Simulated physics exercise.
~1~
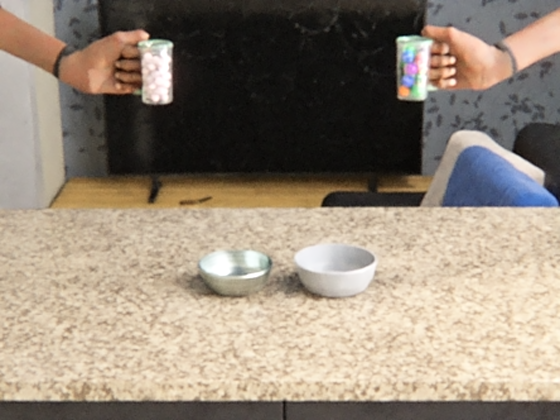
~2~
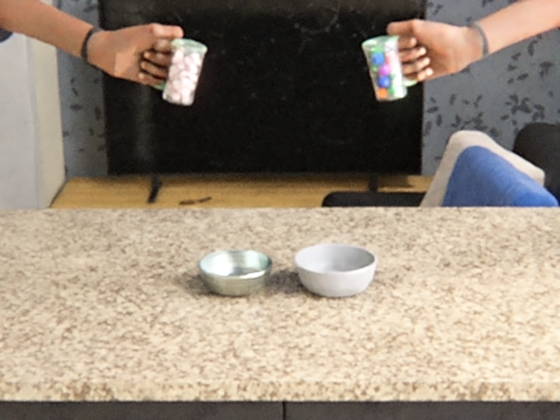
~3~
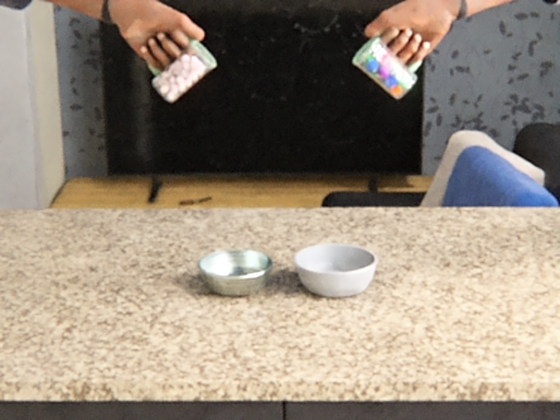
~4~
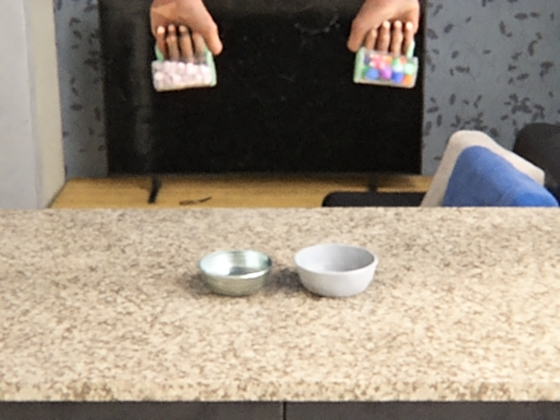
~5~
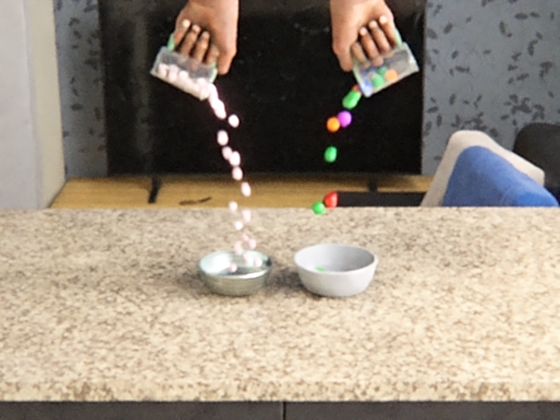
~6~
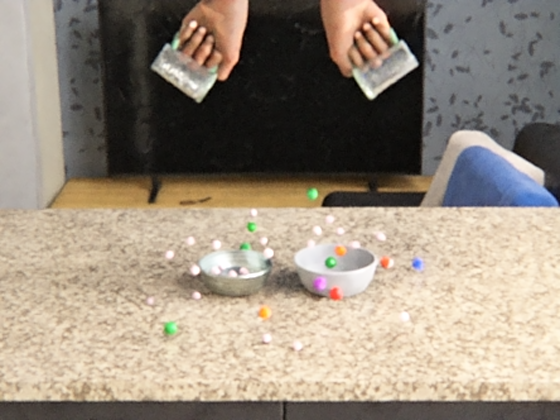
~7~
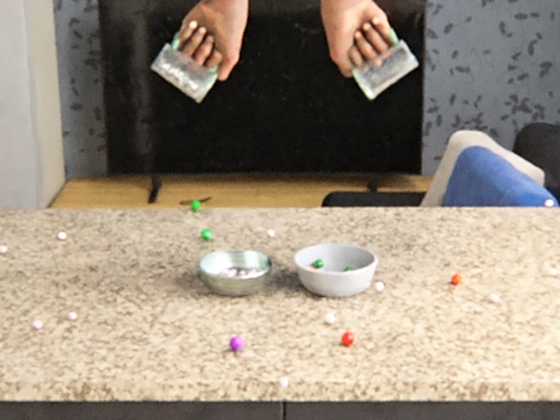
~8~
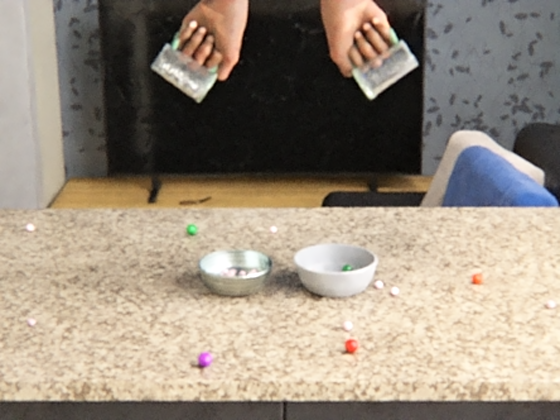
Two hands bring a cup of pale pieces and a cup of colourful ones inward above two low bowls, then tip them until the contents pour down, bounce and scatter across the speckled counter, leaving some in each bowl and others strewn outside while the upturned cups stay overhead.
